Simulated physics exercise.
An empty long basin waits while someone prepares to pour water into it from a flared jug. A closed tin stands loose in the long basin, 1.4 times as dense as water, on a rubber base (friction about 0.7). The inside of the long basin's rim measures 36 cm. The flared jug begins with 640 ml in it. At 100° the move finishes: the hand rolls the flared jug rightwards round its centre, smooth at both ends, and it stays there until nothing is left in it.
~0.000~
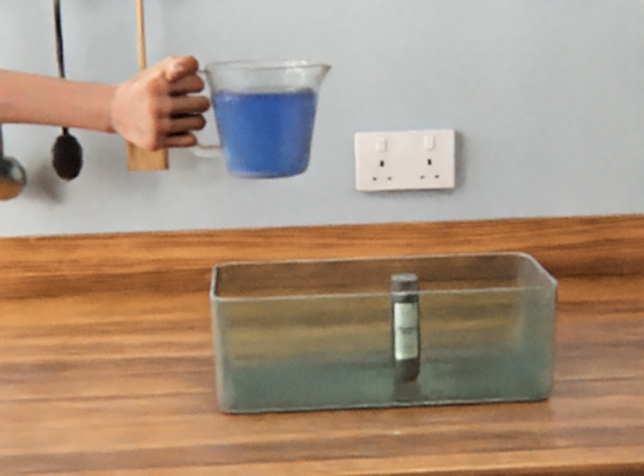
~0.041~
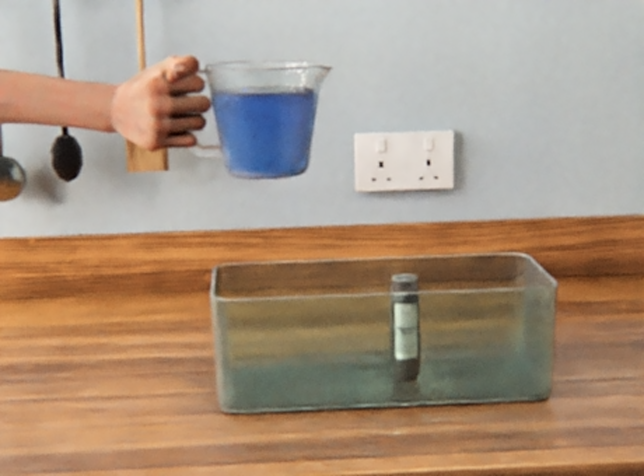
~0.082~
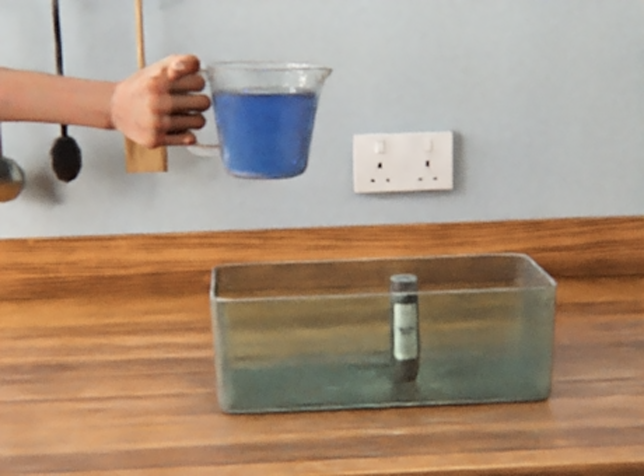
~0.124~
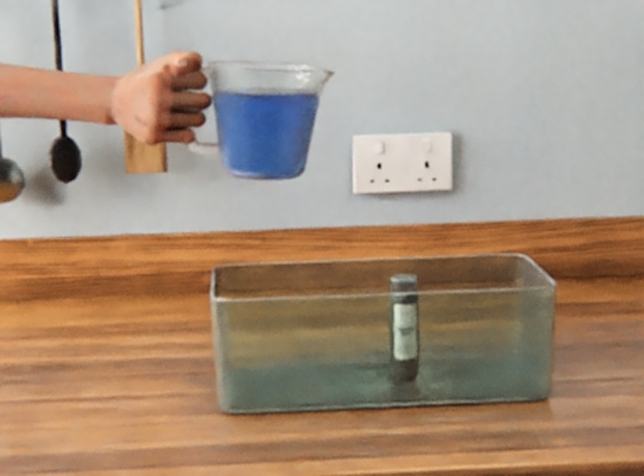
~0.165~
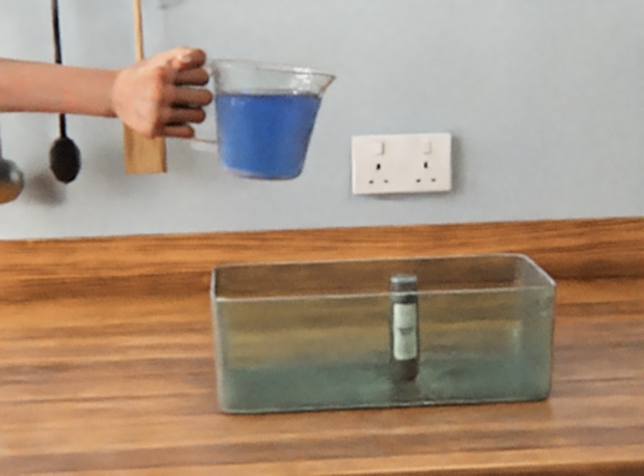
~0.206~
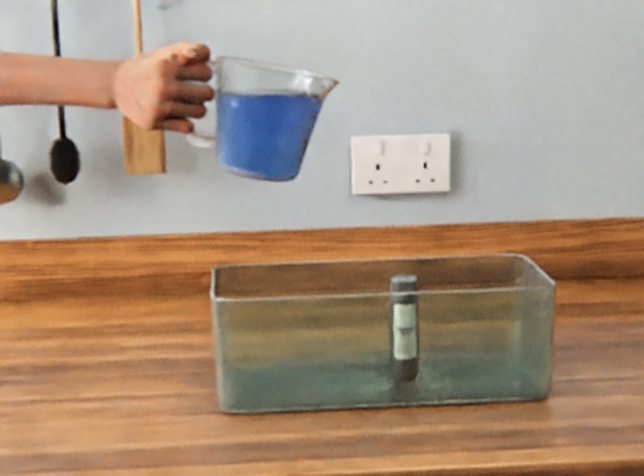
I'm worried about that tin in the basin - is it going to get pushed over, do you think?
It tumbles.
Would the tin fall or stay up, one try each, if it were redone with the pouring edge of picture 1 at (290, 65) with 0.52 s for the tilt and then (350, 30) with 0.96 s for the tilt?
In the first try it remains standing; in the second it remains standing.
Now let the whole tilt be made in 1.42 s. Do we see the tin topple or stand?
Then it remains upright.
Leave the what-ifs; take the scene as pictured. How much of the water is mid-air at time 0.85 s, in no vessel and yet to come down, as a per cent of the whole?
Roughly 26 per cent.
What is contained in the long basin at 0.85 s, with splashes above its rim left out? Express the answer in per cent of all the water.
Some 52 percent.
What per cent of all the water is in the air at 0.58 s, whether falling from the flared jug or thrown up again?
Close to 20 in a hundred.
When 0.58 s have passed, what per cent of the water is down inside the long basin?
1 %, give or take.
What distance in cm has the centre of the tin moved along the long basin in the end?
All told, the tin's centre has moved close to 8.0 cm.
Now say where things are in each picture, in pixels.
It leans 0°; its right rim is at (332, 65); the water meets the walls at (213, 92) and (316, 88); the long basin's rim runs from (214, 283) to (542, 270); the tin's top is at (405, 282), in the first picture.
It leans 0°; its right rim is at (332, 66); the water meets the walls at (214, 92) and (316, 89), in the second picture.
It leans 2°; its right rim is at (333, 68); the water meets the walls at (214, 92) and (316, 90), in the third picture.
It leans 4°; its right rim is at (335, 71); the water meets the walls at (216, 92) and (317, 92), in the fourth picture.
It leans 7°; its right rim is at (337, 75); the water meets the walls at (217, 93) and (319, 93), in the fifth picture.
It leans 11°; its right rim is at (340, 81); the water meets the walls at (218, 94) and (322, 94), in the sixth picture.
By 0.58 s the tilt is 67° and 79 per cent is still to pour; the tin stands where it began.
By 0.85 s the tilt is 98° and 21 per cent is still to pour; the tin stands where it began.
By 1.13 s the tilt is 100° and 1 per cent is still to pour; the tin leans 30°.
By 1.44 s the tilt is 100° and 0 per cent is still to pour; the tin lies on its side.
At rest the tin lies on its side.
